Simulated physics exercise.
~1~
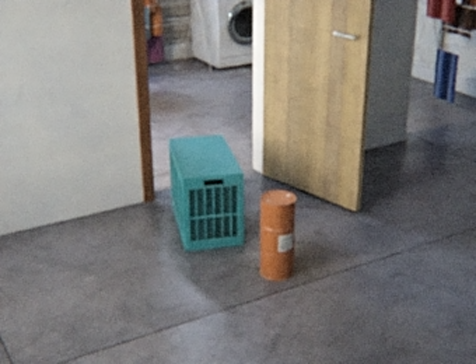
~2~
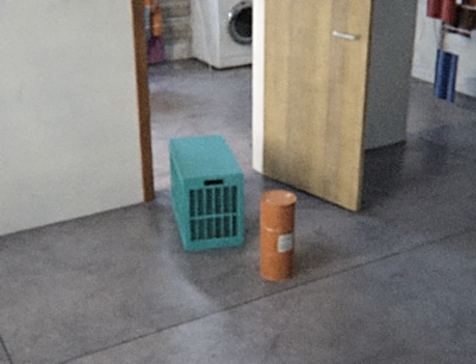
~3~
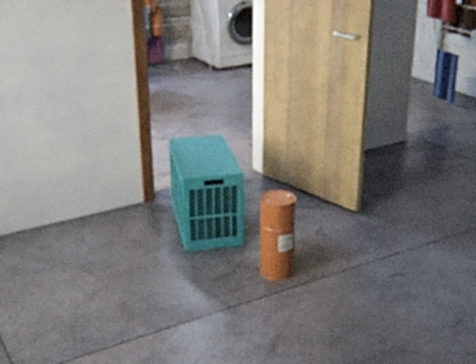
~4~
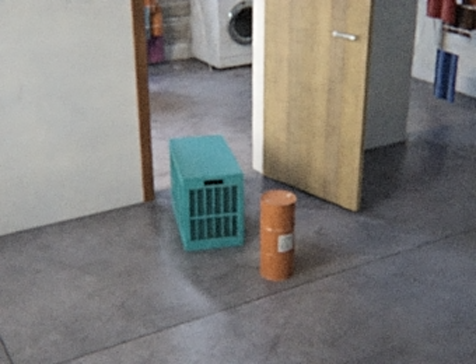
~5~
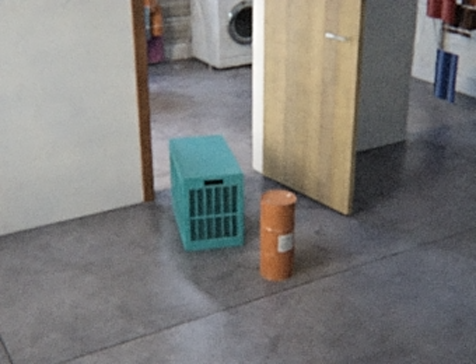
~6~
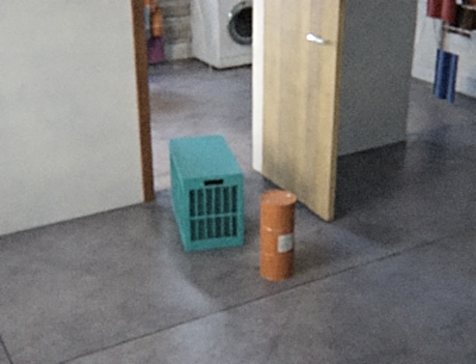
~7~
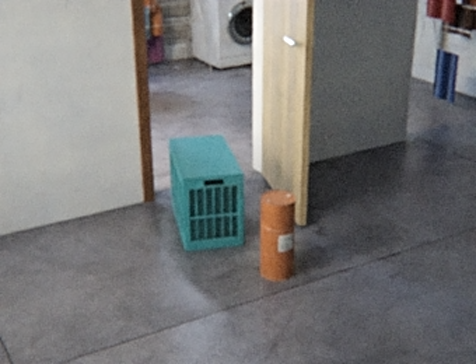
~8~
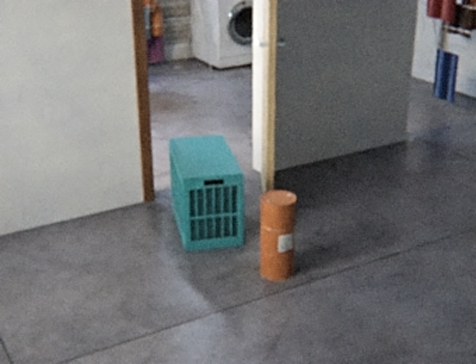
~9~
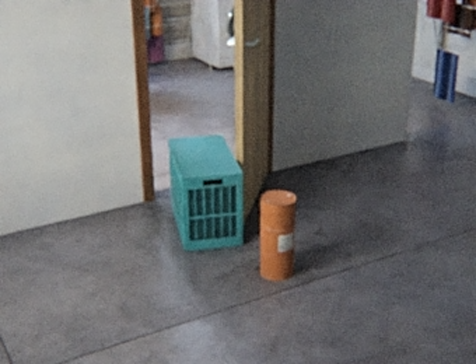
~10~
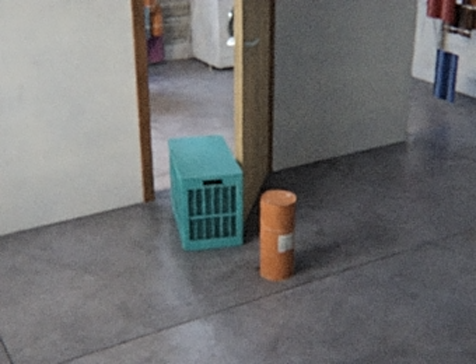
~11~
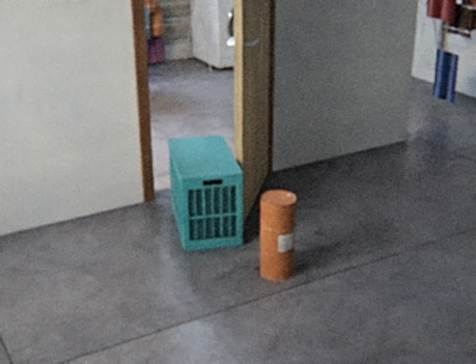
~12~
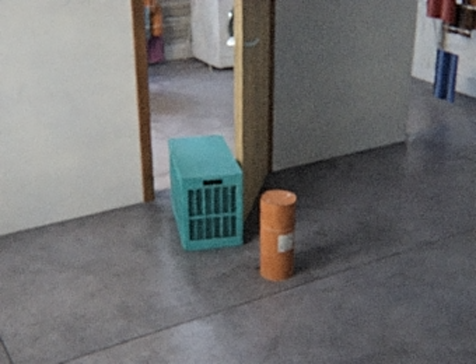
A wooden door stands wide open in a pale wall, with a turquoise chest in front of the doorway and an orange canister on the grey floor just to its right. At first the door holds still, and a washing machine shows in the room beyond. Then it begins to swing leftward toward closing, its broad face narrowing until mostly its edge is in view. It keeps turning until it reaches the side of the chest, where it stops. The door ends partly open and stays there, while the chest and canister remain unmoved.
